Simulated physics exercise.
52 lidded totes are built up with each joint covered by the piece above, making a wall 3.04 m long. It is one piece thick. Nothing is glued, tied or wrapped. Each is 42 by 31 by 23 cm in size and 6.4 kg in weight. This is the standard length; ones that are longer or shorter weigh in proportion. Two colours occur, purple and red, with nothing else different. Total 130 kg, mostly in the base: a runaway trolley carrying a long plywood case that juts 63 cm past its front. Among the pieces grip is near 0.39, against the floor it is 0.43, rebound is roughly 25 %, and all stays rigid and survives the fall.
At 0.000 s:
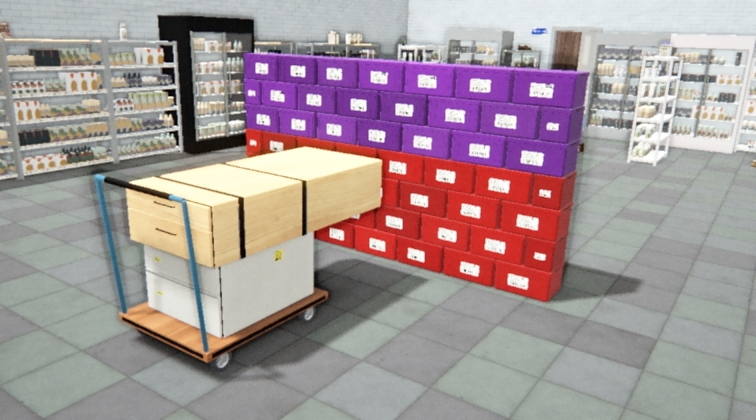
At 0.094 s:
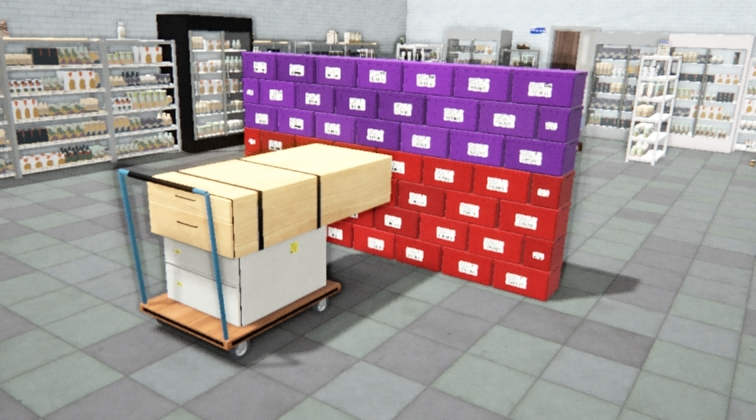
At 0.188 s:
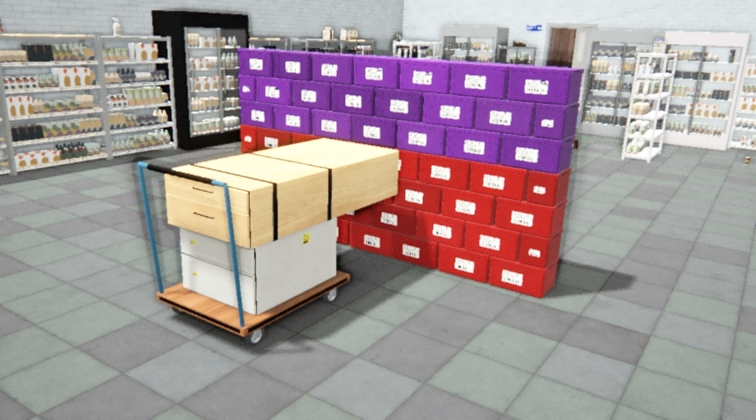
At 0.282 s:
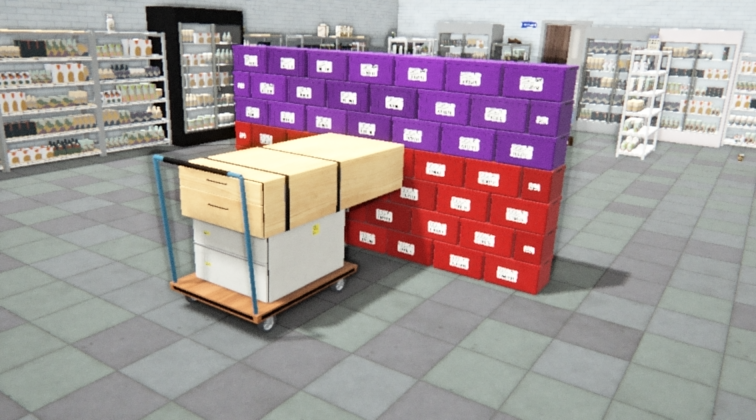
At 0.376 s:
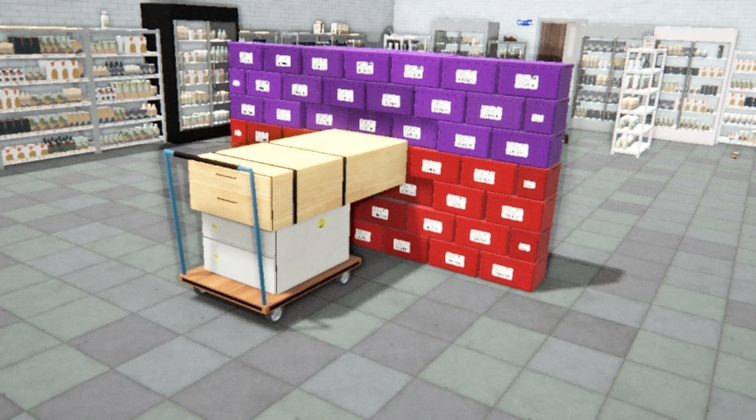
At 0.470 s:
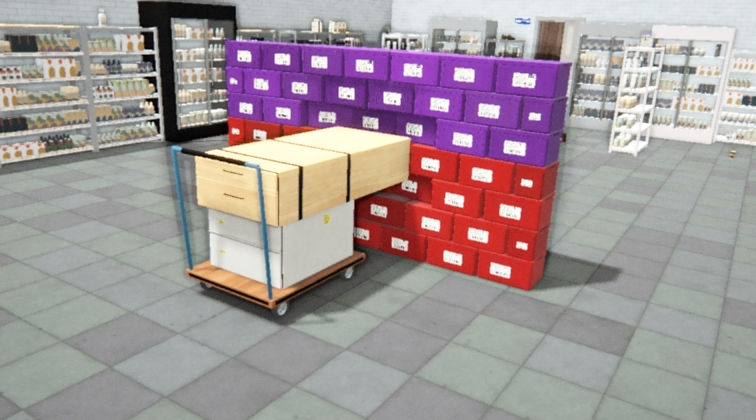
A wall of purple totes stacked over red ones stood in a shop-like room while a cart carrying a long wooden load rolled toward it, and the load's front end pushed slightly into the wall.
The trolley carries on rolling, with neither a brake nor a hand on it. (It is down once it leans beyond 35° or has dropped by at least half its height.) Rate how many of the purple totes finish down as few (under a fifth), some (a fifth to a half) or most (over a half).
Few.
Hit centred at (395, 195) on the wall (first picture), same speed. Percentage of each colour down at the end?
In that case, red 0 and purple 0 in a hundred end down.
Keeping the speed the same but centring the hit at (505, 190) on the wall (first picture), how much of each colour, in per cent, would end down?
Red 20 %, purple 50 %.
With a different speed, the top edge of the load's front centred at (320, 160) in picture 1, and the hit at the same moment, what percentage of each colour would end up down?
In that case red 20, purple 80 per cent.
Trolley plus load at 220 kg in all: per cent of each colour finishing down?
Colour by colour that makes red 30, purple 80 percent.
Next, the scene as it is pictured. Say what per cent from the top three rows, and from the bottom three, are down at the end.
0% and 0%.
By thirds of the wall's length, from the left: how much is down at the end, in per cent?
The left third ends at 0 per cent, the middle at 0 per cent and the right at 0 per cent.
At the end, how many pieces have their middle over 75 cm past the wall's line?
0 or so.
After 0.53 s, load 16 cm past the wall's line, still rolling; none of the 22 purple totes down (0 of 52 in all colours); top purple tote 59 mm from its place; top red tote 18 cm from its place.
After 0.62 s, load 19 cm past the wall's line, still rolling; none of the 22 purple totes down (0 of 52 in all colours); top purple tote 12 cm from its place; top red tote 3° from how it stood.
After 0.80 s, load 21 cm past the wall's line, still rolling; none of the 22 purple totes down (0 of 52 in all colours); top purple tote 5° from how it stood; top red tote 6° from how it stood.
After 1.60 s, load 24 cm past the wall's line, stopped; none of the 22 purple totes down (0 of 52 in all colours); top purple tote 7° from how it stood; top red tote 8° from how it stood.
In the end (2.3 s), load 23 cm past the wall's line, stopped; none of the 22 purple totes down (0 of 52 in all colours); top purple tote 6° from how it stood; top red tote 7° from how it stood. That is 0 per cent. From the last view, middles, top purple tote near (390, 64), top red tote near (368, 143).
